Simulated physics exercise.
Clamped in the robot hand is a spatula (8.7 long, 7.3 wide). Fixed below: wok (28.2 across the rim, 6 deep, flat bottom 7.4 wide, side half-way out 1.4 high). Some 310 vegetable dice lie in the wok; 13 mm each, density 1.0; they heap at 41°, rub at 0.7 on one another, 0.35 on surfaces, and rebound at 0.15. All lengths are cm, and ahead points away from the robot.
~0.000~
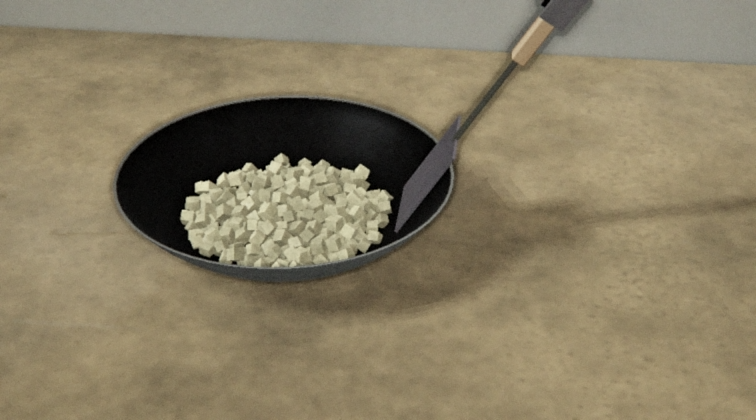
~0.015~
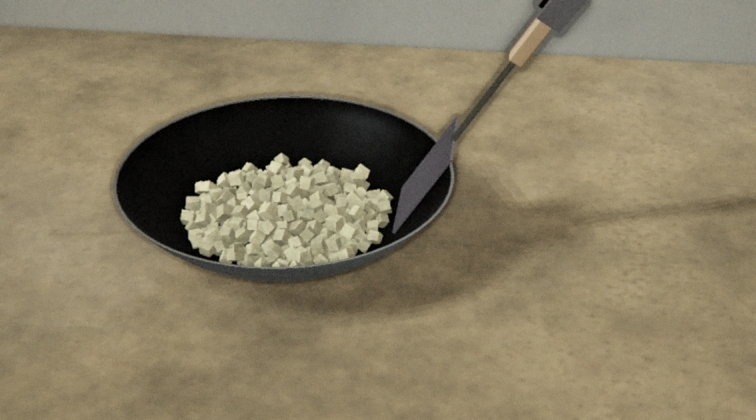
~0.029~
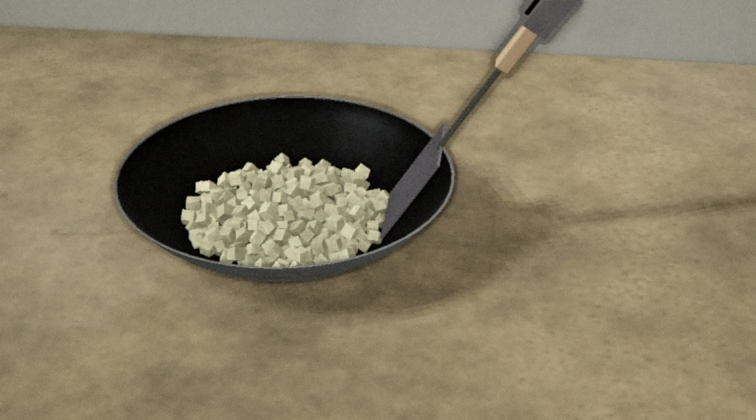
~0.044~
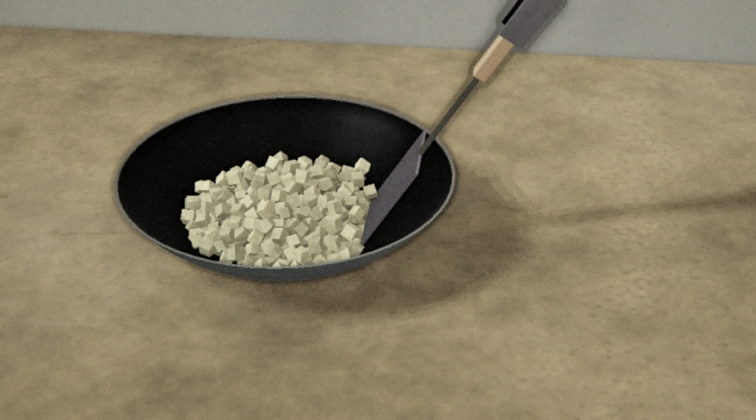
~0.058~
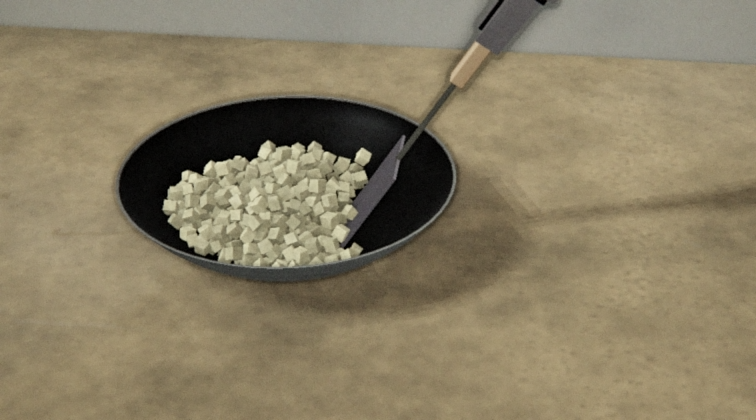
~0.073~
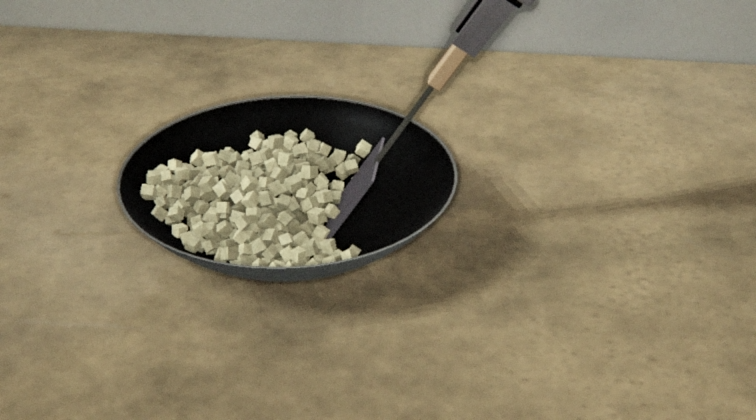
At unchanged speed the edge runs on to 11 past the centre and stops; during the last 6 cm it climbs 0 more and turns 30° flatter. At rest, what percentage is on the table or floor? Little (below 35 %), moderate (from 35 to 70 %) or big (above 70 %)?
A moderate share, from 35 to 70 %, ends on the table or floor.
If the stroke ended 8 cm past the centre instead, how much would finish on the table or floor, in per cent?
In that case some 30 per cent.
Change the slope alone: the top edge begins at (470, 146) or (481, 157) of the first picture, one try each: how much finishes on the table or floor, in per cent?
Some 55 and 45 per cent.
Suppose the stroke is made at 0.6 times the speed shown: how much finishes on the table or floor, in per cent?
About 45 per cent.
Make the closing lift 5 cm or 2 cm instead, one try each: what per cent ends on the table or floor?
Some 50 and 50 per cent.
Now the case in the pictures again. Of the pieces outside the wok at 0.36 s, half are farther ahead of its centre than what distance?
Some 24 cm.
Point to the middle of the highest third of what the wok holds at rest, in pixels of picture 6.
Around (208, 217).
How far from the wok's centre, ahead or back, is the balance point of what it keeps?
Roughly 3.5 cm ahead.
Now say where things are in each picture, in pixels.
The first frame shows the spatula top edge at (457, 136), sloping 58°; upper third of the load around (288, 204), from x 190 to 385, top at y 160; 310 in the wok.
The second frame shows the spatula top edge at (455, 137), sloping 58°; upper third of the load around (288, 204), from x 190 to 385, top at y 160.
The third frame shows the spatula top edge at (442, 143), sloping 58°; upper third of the load around (289, 204), from x 190 to 385, top at y 160.
The fourth frame shows the spatula top edge at (421, 151), sloping 58°; upper third of the load around (288, 201), from x 190 to 370, top at y 160.
The fifth frame shows the spatula top edge at (400, 157), sloping 58°; upper third of the load around (267, 193), from x 170 to 365, top at y 150.
The sixth frame shows the spatula top edge at (379, 159), sloping 58°; upper third of the load around (256, 182), from x 150 to 365, top at y 135; 310 in the wok.
After 0.11 s, sloping 58°, highest piece 9 above the table; 306 in the wok, 4 on the blade or in flight.
After 0.15 s, sloping 51°, highest piece 11 above the table; 291 in the wok, 19 on the blade or in flight.
After 0.36 s, sloping 28°, highest piece 10 above the table; 138 in the wok, 79 on the table or floor, 93 on the blade or in flight.
After 1.41 s, sloping 28°, highest piece 7 above the table; 172 on the table or floor, 138 in the wok.
In the end, 172 on the table or floor, 138 in the wok. That is 55 % on the table or floor.
